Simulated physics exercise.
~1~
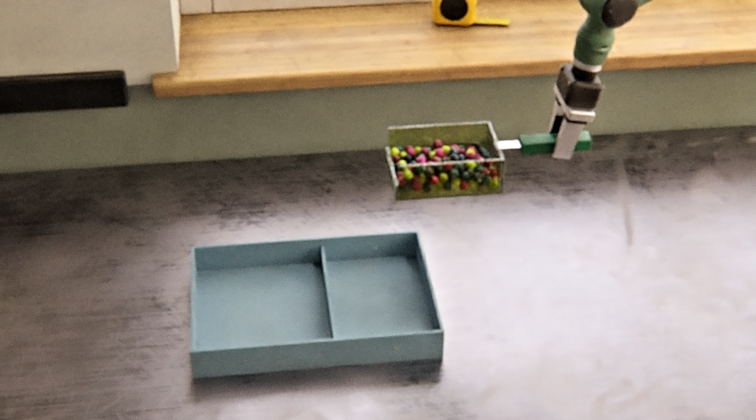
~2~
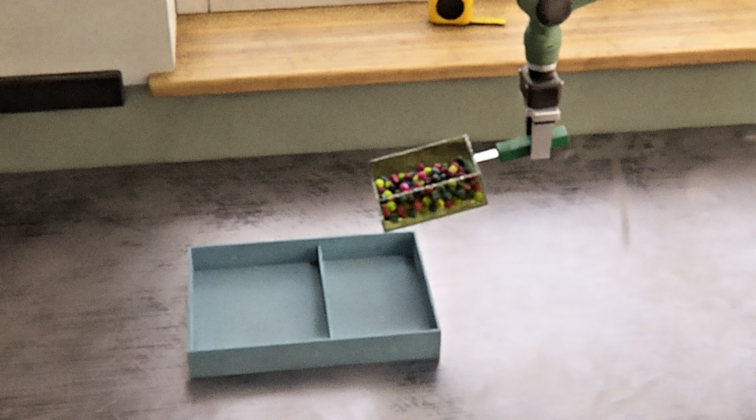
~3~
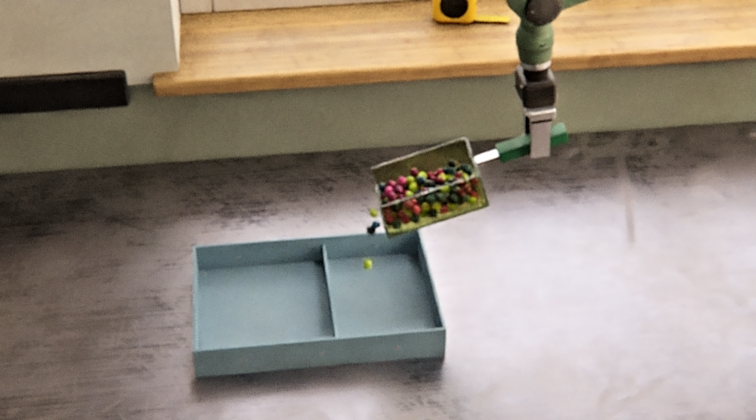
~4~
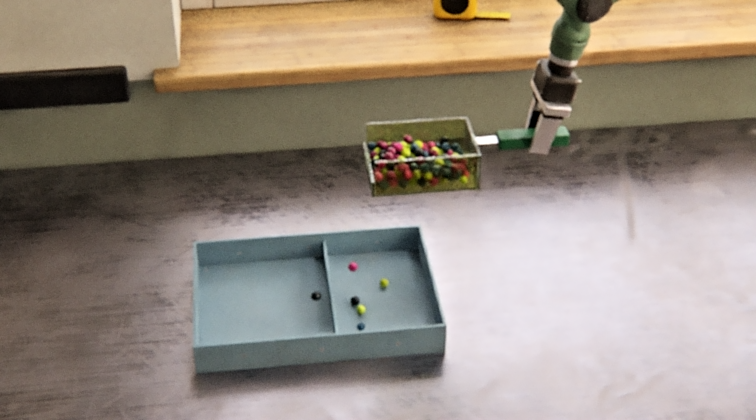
To begin with, a robot arm holds a clear, open box of small multicoloured balls above a dark grey counter, behind a blue-grey tray divided into two parts. The arm shifts to the left and tips the box so its left end dips toward the tray. The balls slide toward the low end, and a few spill over the edge and drop. The arm then levels the box and lifts it slightly back up. By the end, most balls remain in the box, while a handful lie scattered in the tray's right part and a single dark one rests in the left.
